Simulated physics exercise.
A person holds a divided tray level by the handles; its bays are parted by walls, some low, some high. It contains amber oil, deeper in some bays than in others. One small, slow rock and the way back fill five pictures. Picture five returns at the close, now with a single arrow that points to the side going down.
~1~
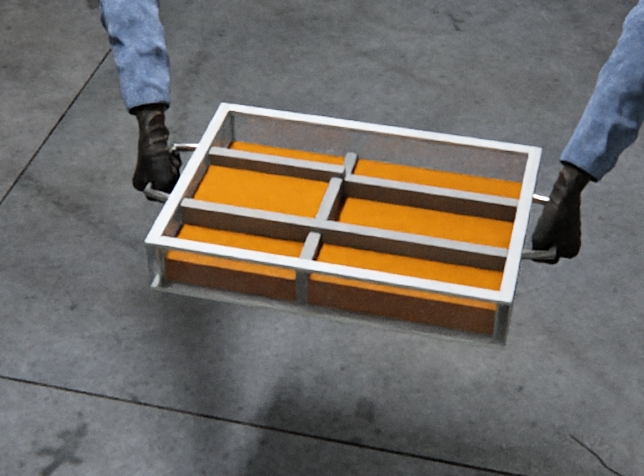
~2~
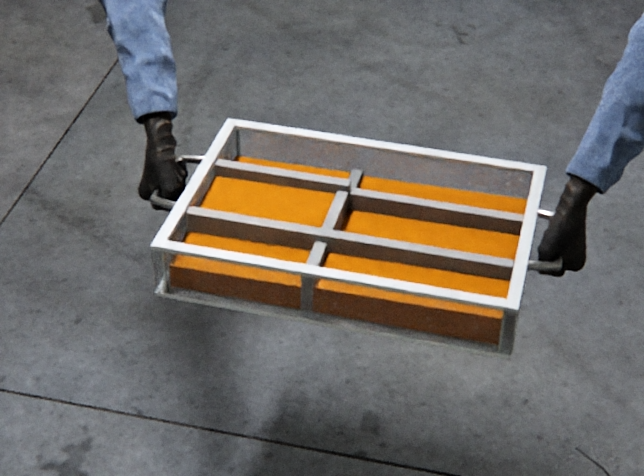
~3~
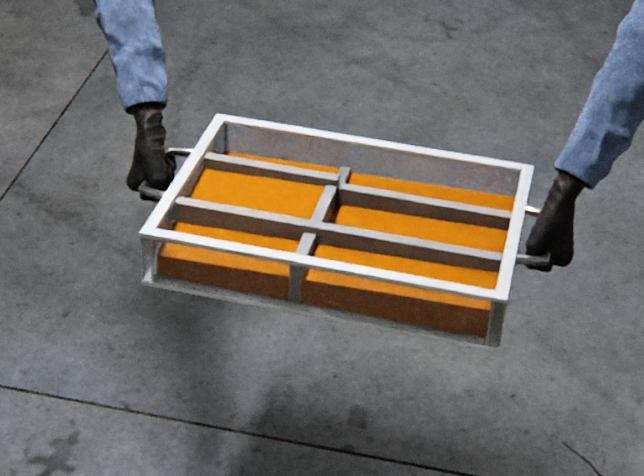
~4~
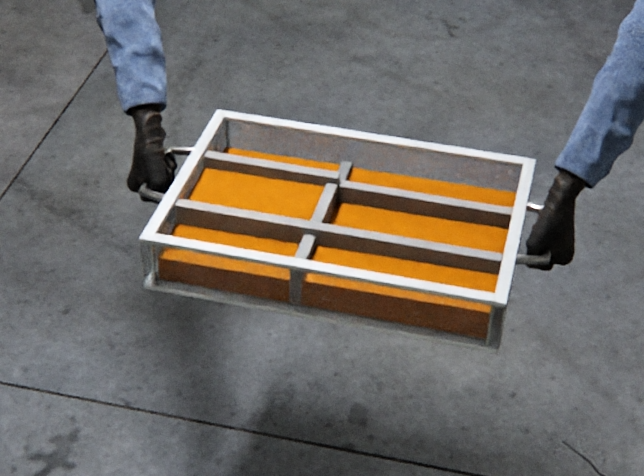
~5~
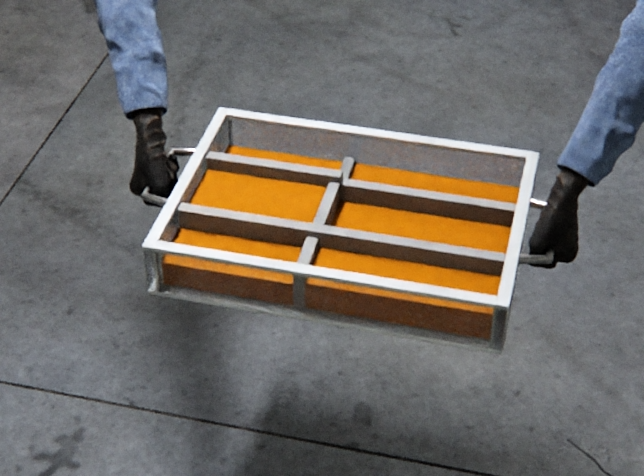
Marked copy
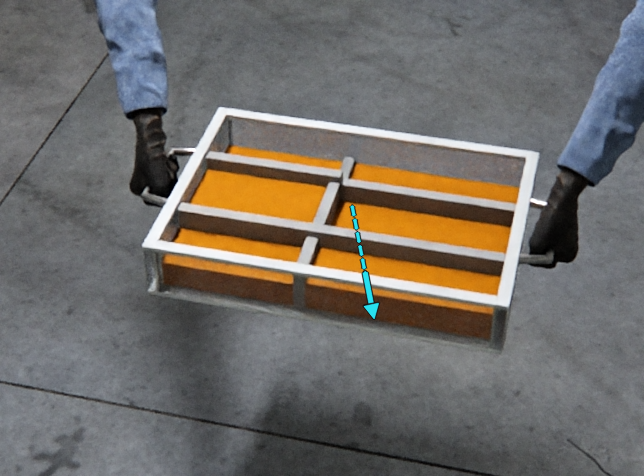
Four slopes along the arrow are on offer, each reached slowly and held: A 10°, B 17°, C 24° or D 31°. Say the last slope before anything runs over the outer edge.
That is angle B.
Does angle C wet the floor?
Yes.
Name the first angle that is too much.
That is angle C.
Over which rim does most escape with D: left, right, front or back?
The front rim.
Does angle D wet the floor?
Yes, that goes wrong.
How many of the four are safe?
Two.
The arrow ends at (373, 313).
Choosing A, nothing spills; the centre left bay holds the most.
Choosing B, nothing spills; the centre right bay holds the most.
Choosing C, about 7 % goes over the rim.
Choosing D, about 35 % goes over the rim.
